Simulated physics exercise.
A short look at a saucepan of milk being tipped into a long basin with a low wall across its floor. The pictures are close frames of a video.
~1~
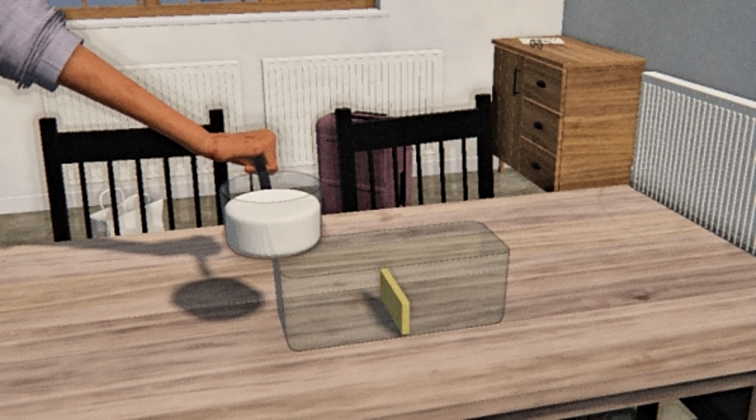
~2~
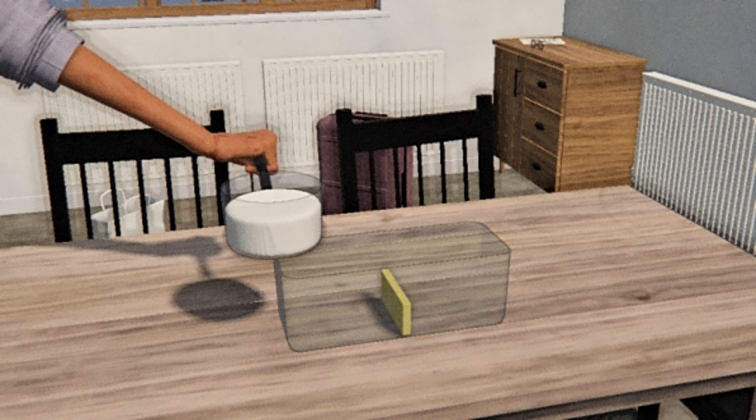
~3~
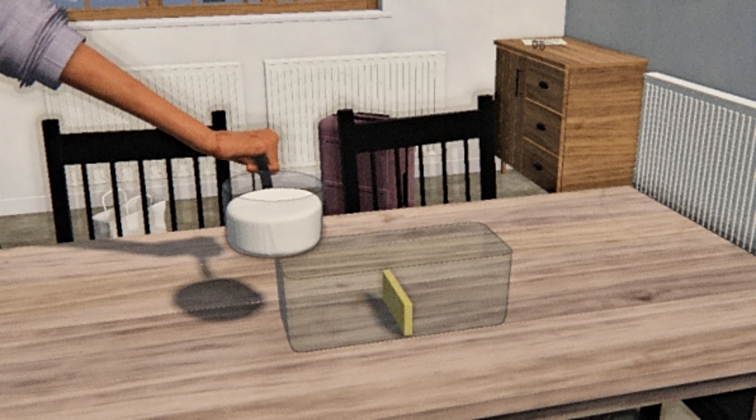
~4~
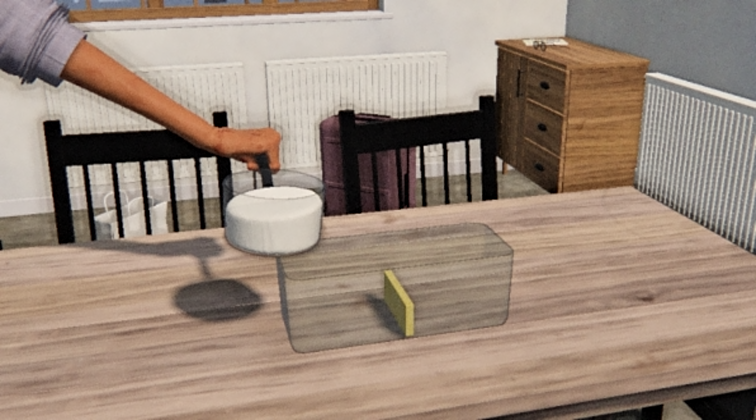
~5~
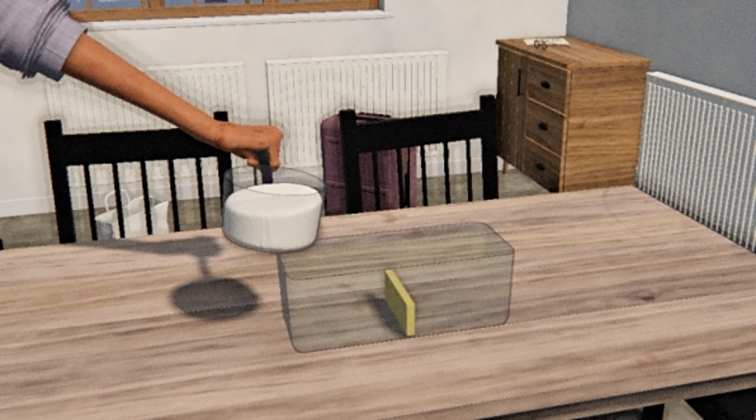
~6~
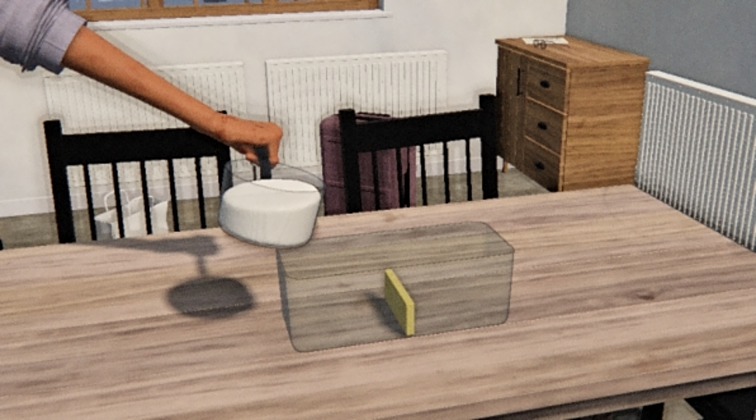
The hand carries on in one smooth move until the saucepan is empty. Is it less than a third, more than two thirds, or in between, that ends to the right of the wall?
In the end between a third and two thirds is right of the wall.
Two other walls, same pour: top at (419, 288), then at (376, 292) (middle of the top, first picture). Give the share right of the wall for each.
First some 5, then 90 per cent.
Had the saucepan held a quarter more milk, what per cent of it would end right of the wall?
It comes to 60 per cent or so.
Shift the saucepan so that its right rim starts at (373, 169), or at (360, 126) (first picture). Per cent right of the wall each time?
First some 95, then 90 per cent.
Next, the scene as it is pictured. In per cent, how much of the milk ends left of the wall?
Some 50 per cent.
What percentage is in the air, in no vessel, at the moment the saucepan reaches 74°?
Close to 30 per cent.
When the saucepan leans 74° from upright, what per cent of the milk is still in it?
Roughly 65 in a hundred.
A moment on, the saucepan is tipped part way and 64 per cent is still to pour, 7 is left of the wall and 0 right of it.
Next, the saucepan is tipped right over and 7 per cent is still to pour, 31 is left of the wall and 47 right of it.
Then the saucepan is tipped right over and 0 per cent is still to pour, 48 is left of the wall and 51 right of it.
Later the saucepan is tipped right over and 0 per cent is still to pour, 48 is left of the wall and 51 right of it.
Finally, 48 per cent lies left of the wall, 51 right of it and 1 outside.
